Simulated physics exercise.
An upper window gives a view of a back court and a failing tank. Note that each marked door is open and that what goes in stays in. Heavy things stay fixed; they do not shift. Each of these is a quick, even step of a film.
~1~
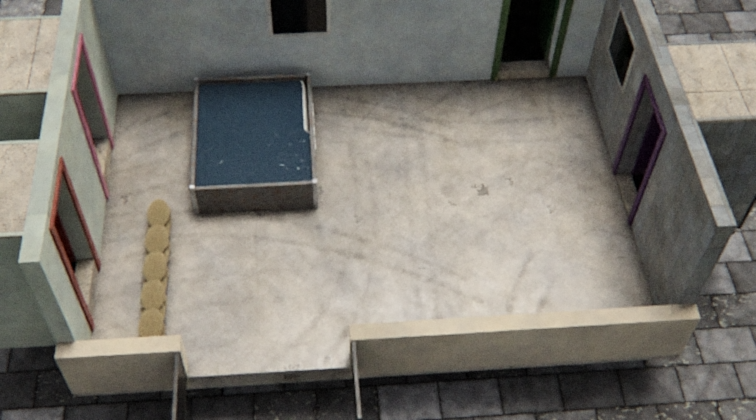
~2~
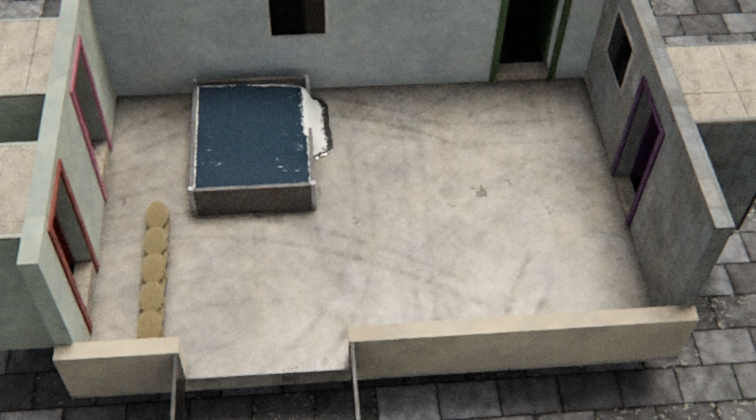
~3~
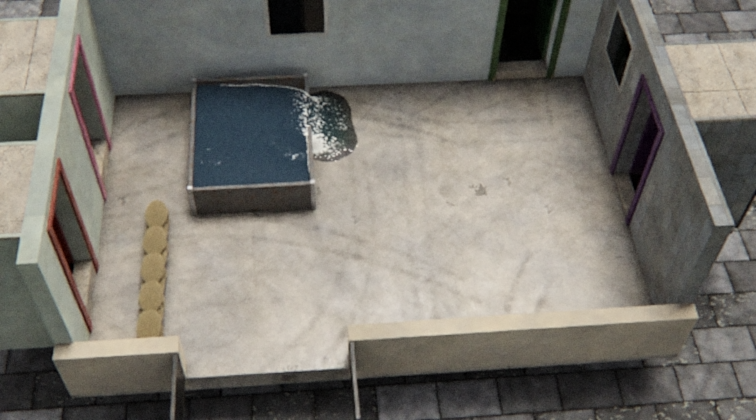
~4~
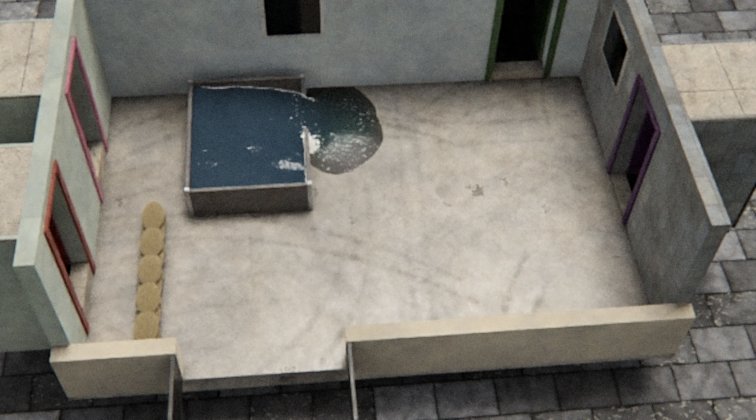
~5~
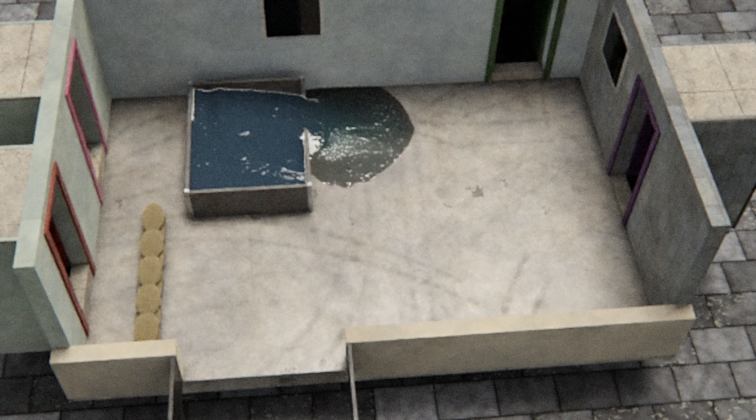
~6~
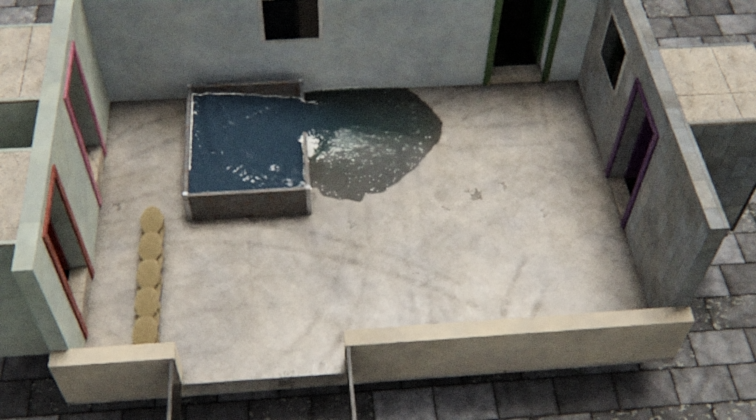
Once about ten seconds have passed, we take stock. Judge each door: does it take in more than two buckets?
My call: The green door keeps it to two or fewer, the purple door takes in more, the pink door keeps it to two or fewer, the red door keeps it to two or fewer.
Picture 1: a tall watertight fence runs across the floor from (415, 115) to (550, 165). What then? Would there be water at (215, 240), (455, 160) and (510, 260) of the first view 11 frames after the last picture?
Results in order: Bone-dry / swamped / bone-dry.
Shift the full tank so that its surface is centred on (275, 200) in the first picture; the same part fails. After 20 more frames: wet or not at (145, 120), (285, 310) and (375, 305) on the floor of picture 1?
Going through them in turn: Still bare, still bare and still bare.
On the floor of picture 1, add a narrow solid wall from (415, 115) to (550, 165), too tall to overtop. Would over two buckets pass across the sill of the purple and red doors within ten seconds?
With the barrier in place, purple door tops the limit while red door remains below.
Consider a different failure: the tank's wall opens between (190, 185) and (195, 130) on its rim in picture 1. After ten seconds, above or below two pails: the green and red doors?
Green: Under the line; red: Under the line.
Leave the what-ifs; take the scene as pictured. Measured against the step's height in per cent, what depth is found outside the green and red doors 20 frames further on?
Roughly 40 and 0 %.
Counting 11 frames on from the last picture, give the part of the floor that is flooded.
That works out to some 30 in a hundred.
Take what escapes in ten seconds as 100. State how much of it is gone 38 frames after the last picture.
Around 60 percent.
A moment on, water covers 20 % of the floor; the green door wet at the sill, nothing in, the purple door not reached, the pink door not reached, the red door not reached.
Next, water covers 30 % of the floor; the green door wet at the sill, nothing in, the purple door not reached, the pink door not reached, the red door not reached.
Then, water covers 40 % of the floor; the green door wet at the sill, nothing in, the purple door under two buckets in, the pink door not reached, the red door not reached.
Later, water covers 50 % of the floor; the green door wet at the sill, nothing in, the purple door over two buckets in, the pink door not reached, the red door not reached.
In the end, water covers 80 % of the floor; the green door wet at the sill, nothing in, the purple door far over two buckets in, the pink door not reached, the red door not reached.
